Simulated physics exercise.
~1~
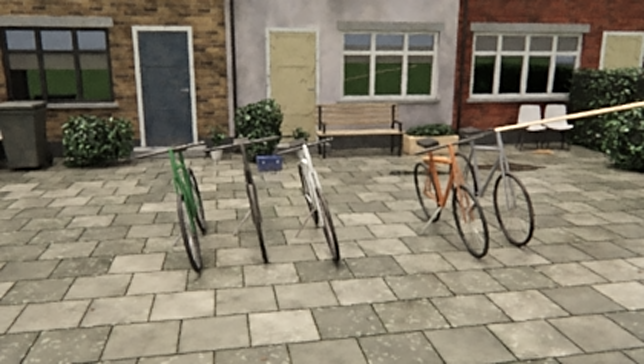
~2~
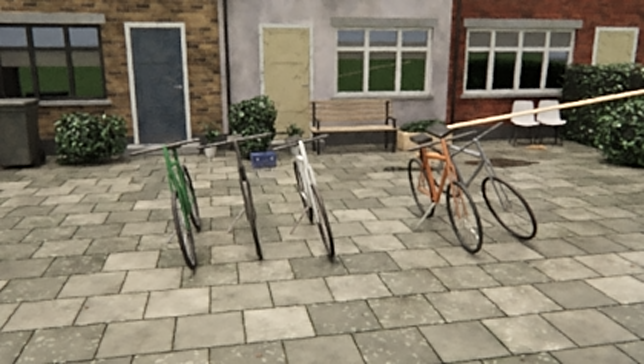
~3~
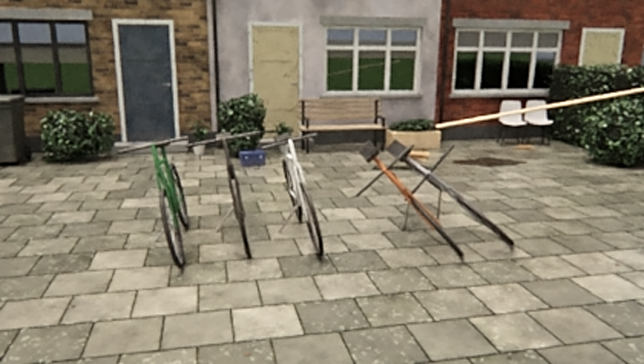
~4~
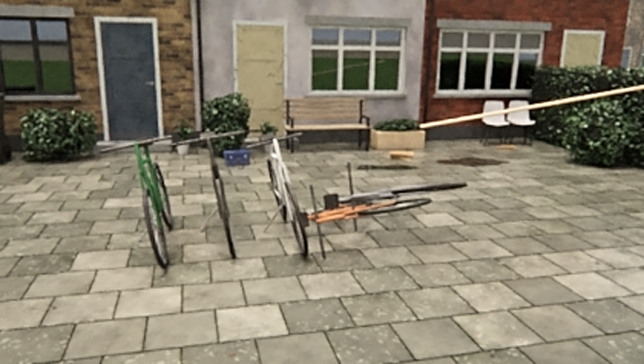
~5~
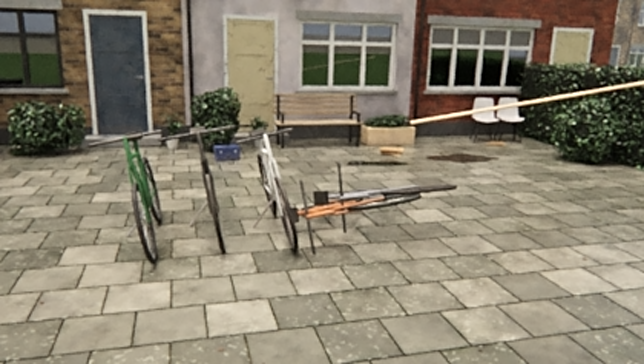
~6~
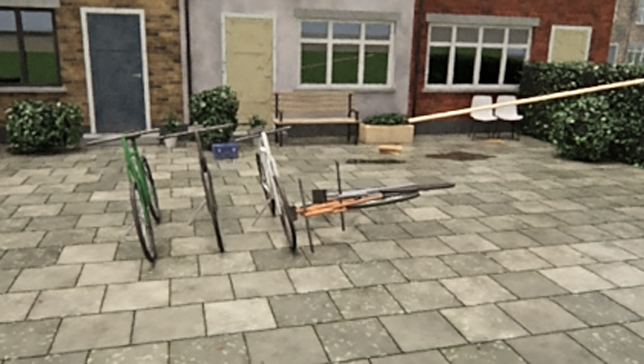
At the start, five bicycles stand parked on a paved yard before a row of brick and pale house fronts, with a long pale pole reaching in from the right. The grey bicycle at the right end begins to tip, and the orange one beside it starts leaning too. Both swing over to the left together, tilting steeply. They drop onto the paving and lie flat, one close against the other. The green, dark and white bicycles on the left stay upright, and nothing else falls as the view drifts slightly right and settles.
